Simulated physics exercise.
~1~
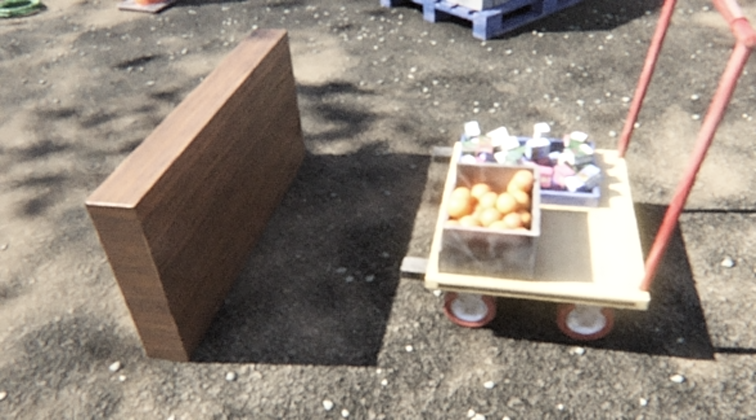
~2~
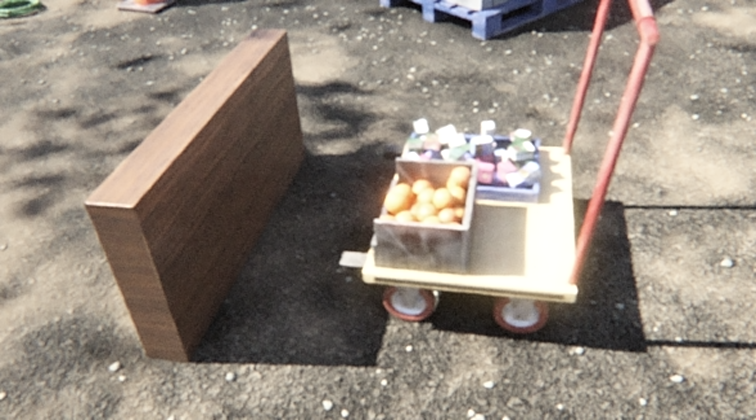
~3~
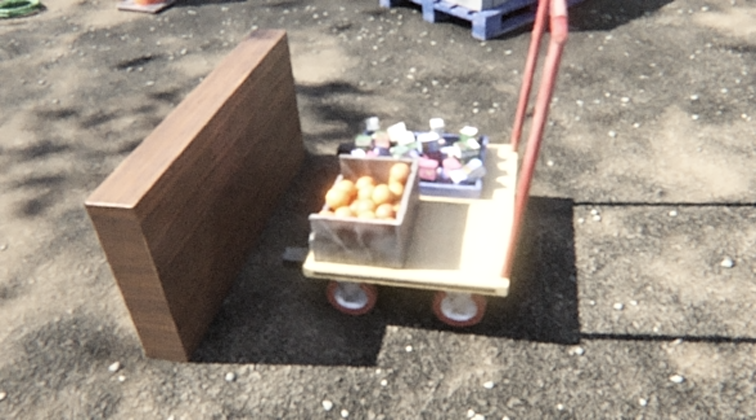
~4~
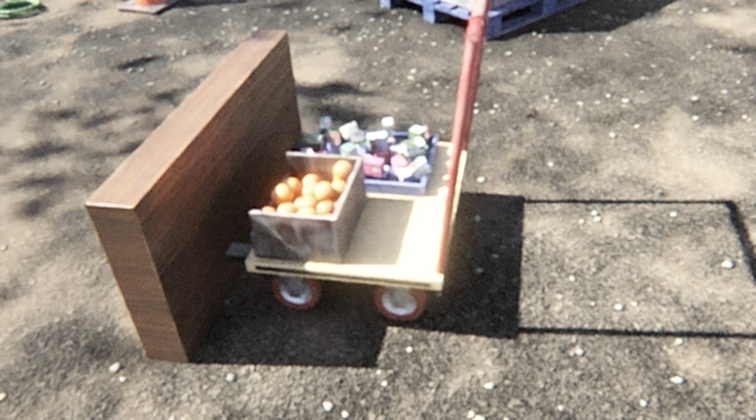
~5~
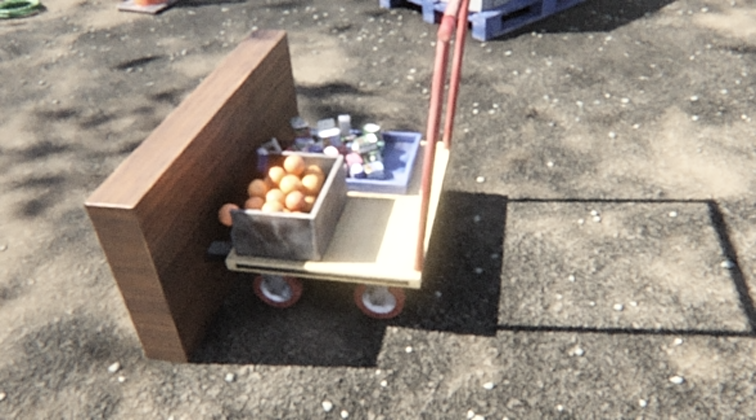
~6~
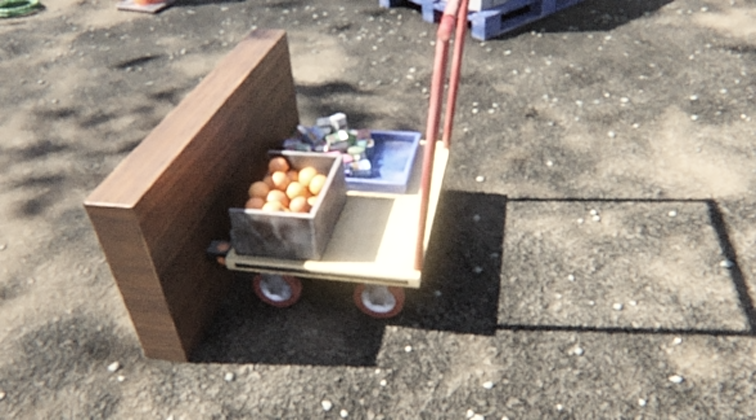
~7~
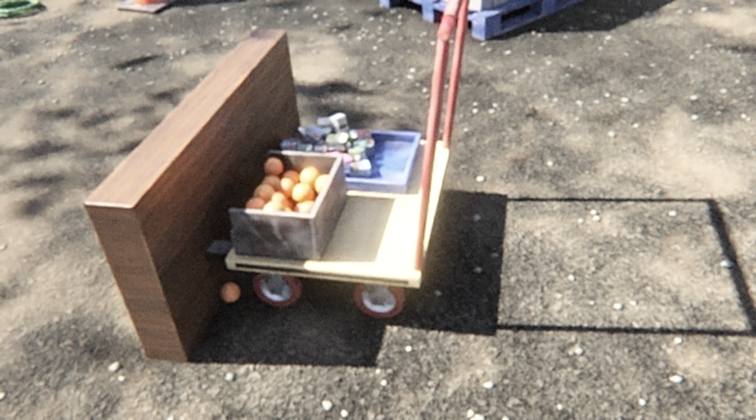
On sunlit gravel, a loaded trolley rolls left, stops at a wall, and sheds an orange.
